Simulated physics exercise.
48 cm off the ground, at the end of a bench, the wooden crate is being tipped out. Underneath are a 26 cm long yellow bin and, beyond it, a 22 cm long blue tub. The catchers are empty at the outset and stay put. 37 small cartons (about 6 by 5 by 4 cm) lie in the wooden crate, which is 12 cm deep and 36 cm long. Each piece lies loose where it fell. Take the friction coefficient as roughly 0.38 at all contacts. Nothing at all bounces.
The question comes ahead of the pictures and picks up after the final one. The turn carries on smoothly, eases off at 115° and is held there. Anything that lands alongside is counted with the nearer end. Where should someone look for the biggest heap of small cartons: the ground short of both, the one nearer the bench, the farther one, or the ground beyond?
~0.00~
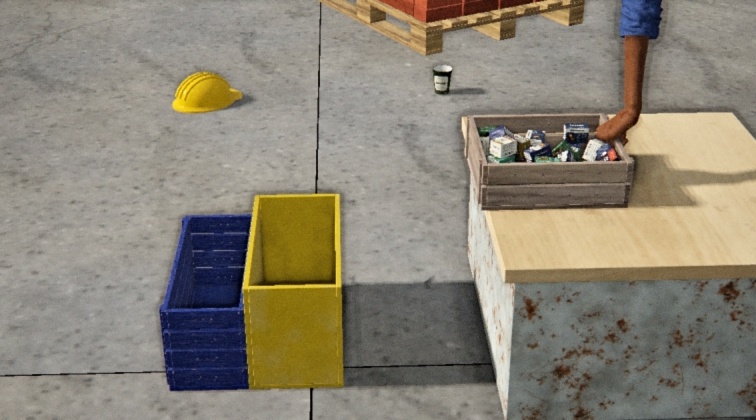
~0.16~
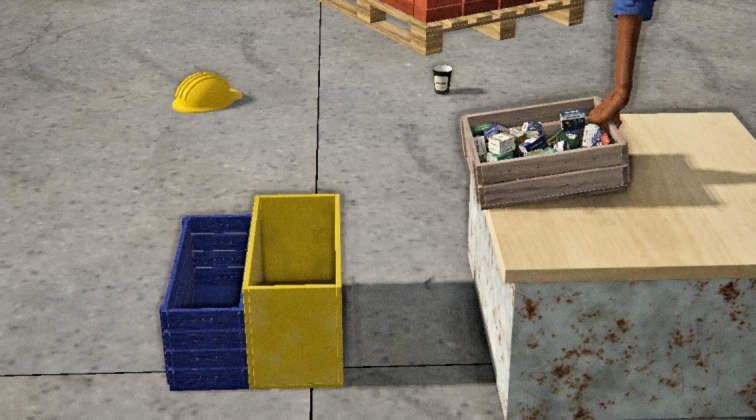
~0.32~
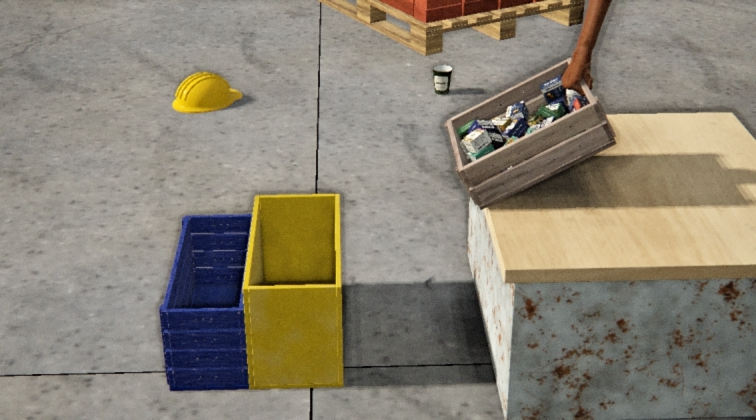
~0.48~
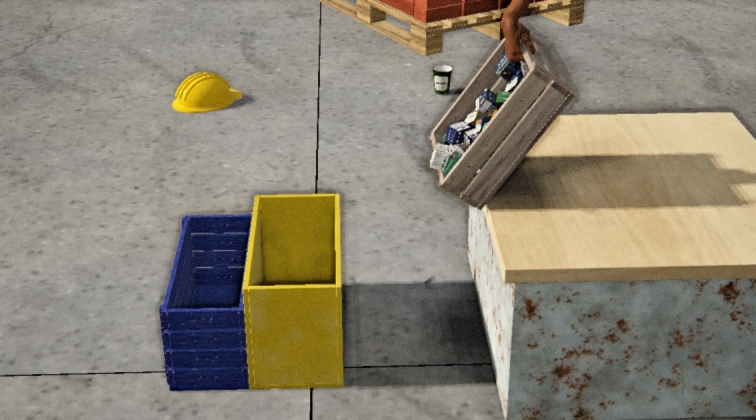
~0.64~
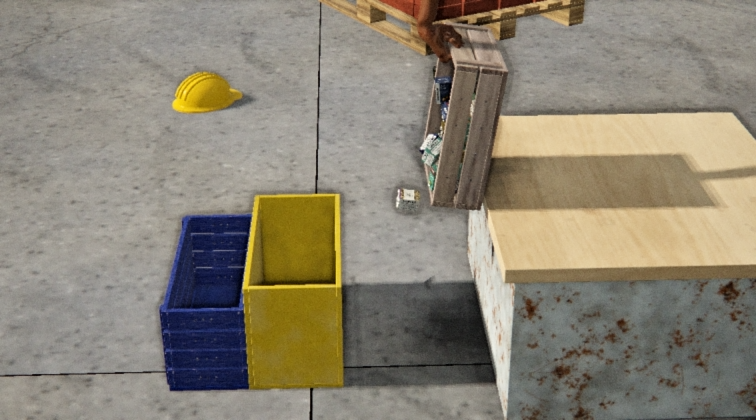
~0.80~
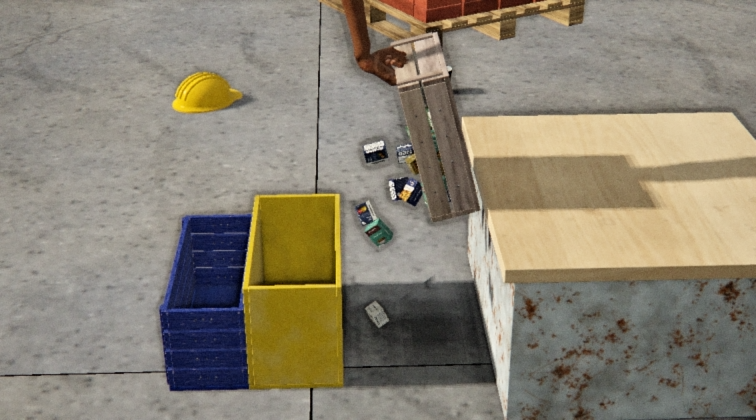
The largest share lands on the ground, in front of the two.
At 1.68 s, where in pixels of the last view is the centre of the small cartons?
Look near pixel (374, 323).
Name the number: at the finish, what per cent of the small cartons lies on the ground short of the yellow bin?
That comes to around 90 per cent.
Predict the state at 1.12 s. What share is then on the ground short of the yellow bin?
By that time, roughly 25 percent.
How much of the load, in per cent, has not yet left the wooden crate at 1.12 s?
Roughly 20 per cent of the load.
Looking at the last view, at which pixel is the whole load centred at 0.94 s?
Around (406, 177).
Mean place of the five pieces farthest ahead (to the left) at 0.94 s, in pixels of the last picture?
(362, 258).
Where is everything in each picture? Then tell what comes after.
In the first picture (we follow the rim corner now nearest the camera), wooden crate at (488, 164); blue tub at (167, 310); tilt 0°; nothing out yet.
In the second picture, wooden crate at (481, 164); tilt 8°.
In the third picture, wooden crate at (463, 168); tilt 28°.
In the fourth picture, wooden crate at (444, 181); tilt 55°; 1 out, the lowest carton at (440, 157).
In the fifth picture, wooden crate at (432, 200); tilt 82°; 1 out, the lowest carton at (408, 200).
In the sixth picture, wooden crate at (431, 217); blue tub at (167, 310); tilt 104°; 7 out, the lowest carton at (377, 315).
After 0.94 s, tilt 114°; 22 still in the wooden crate, 2 on the ground short of the yellow bin and 13 in the air.
After 1.12 s, tilt 115°; 8 still in the wooden crate, 1 in the yellow bin, 9 on the ground short of the yellow bin and 19 in the air.
After 1.36 s, tilt 115°; 2 still in the wooden crate, 3 in the yellow bin, 28 on the ground short of the yellow bin and 4 in the air.
Outcome (at 1.68 s), 3 in the yellow bin and 34 on the ground short of the yellow bin.
